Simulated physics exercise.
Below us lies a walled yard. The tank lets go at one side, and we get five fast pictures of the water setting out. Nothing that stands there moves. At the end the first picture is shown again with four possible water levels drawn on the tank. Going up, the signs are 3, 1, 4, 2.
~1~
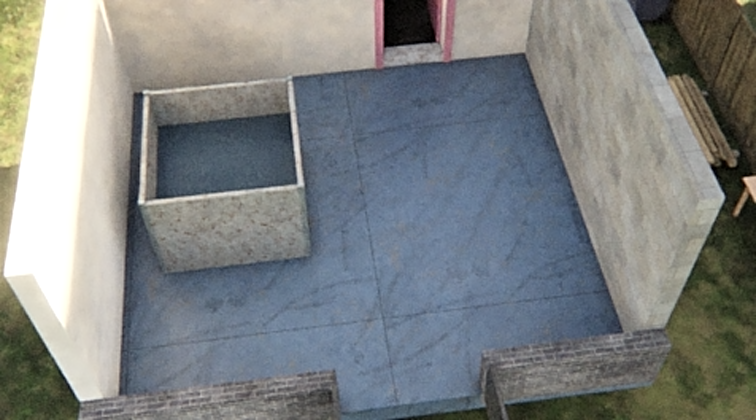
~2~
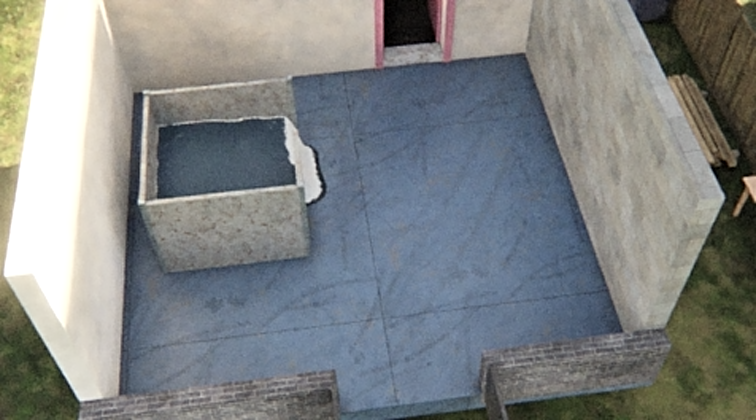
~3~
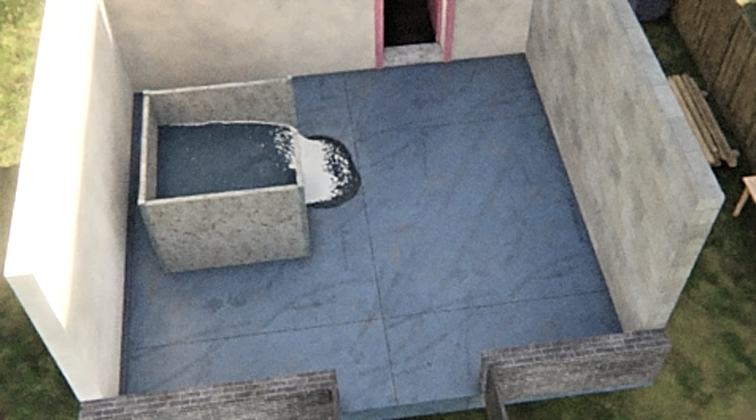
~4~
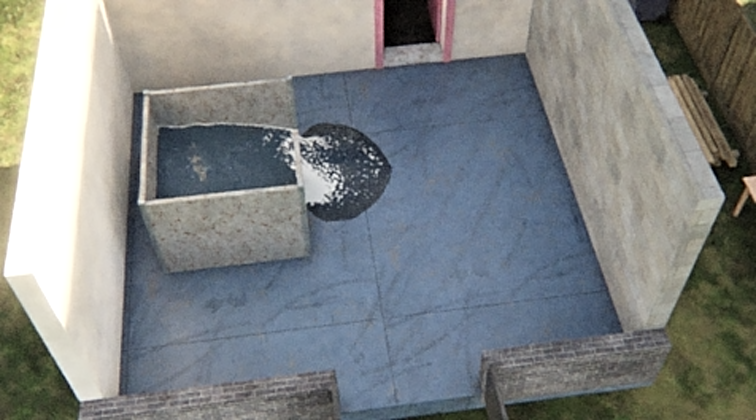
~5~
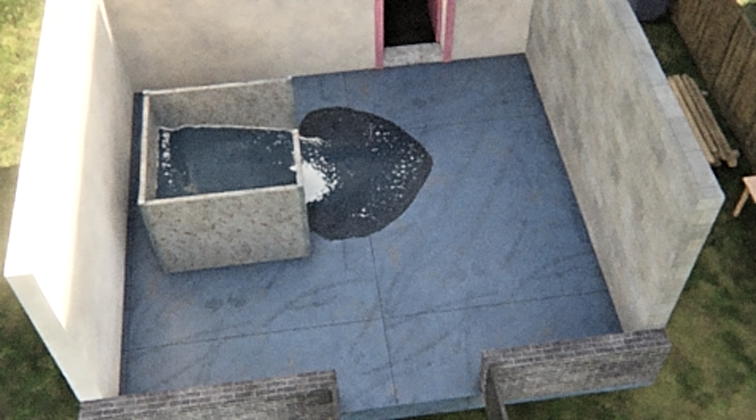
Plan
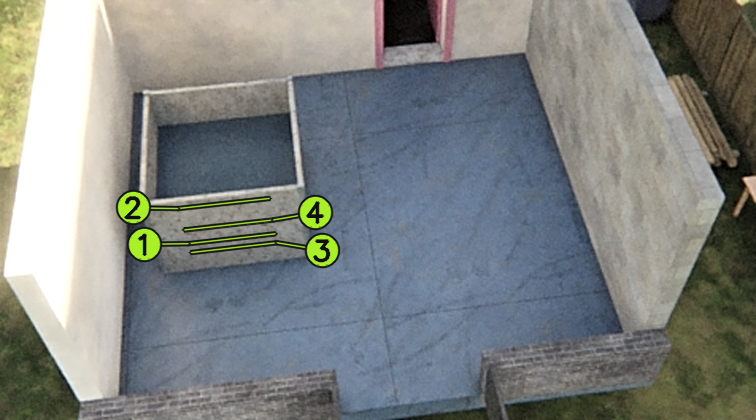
A square grey stone tank of dark water stands at the left of a walled yard with a blue floor, seen from above by a still camera. Pale walls enclose it, with a pink-framed doorway at the back, a gap in the low brick front wall, and grass outside. Water pours over the tank's right side in white froth, then spreads rightward across the floor in a widening dark, speckled patch.
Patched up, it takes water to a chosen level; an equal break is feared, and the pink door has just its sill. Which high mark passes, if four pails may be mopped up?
4 is the one.
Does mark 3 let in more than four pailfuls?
No, not at all.
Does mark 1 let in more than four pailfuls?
No.
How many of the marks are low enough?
Three.
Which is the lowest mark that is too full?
That is mark 2.
In lime, 1 at (232, 238); 2 at (223, 203); 3 at (234, 247); 4 at (228, 224); from the bottom up 3, 1, 4, 2.
For mark 1, nothing gets over.
For mark 2, some 15 bucketfuls get in.
For mark 3, nothing gets over.
For mark 4, a bucket or two gets in.
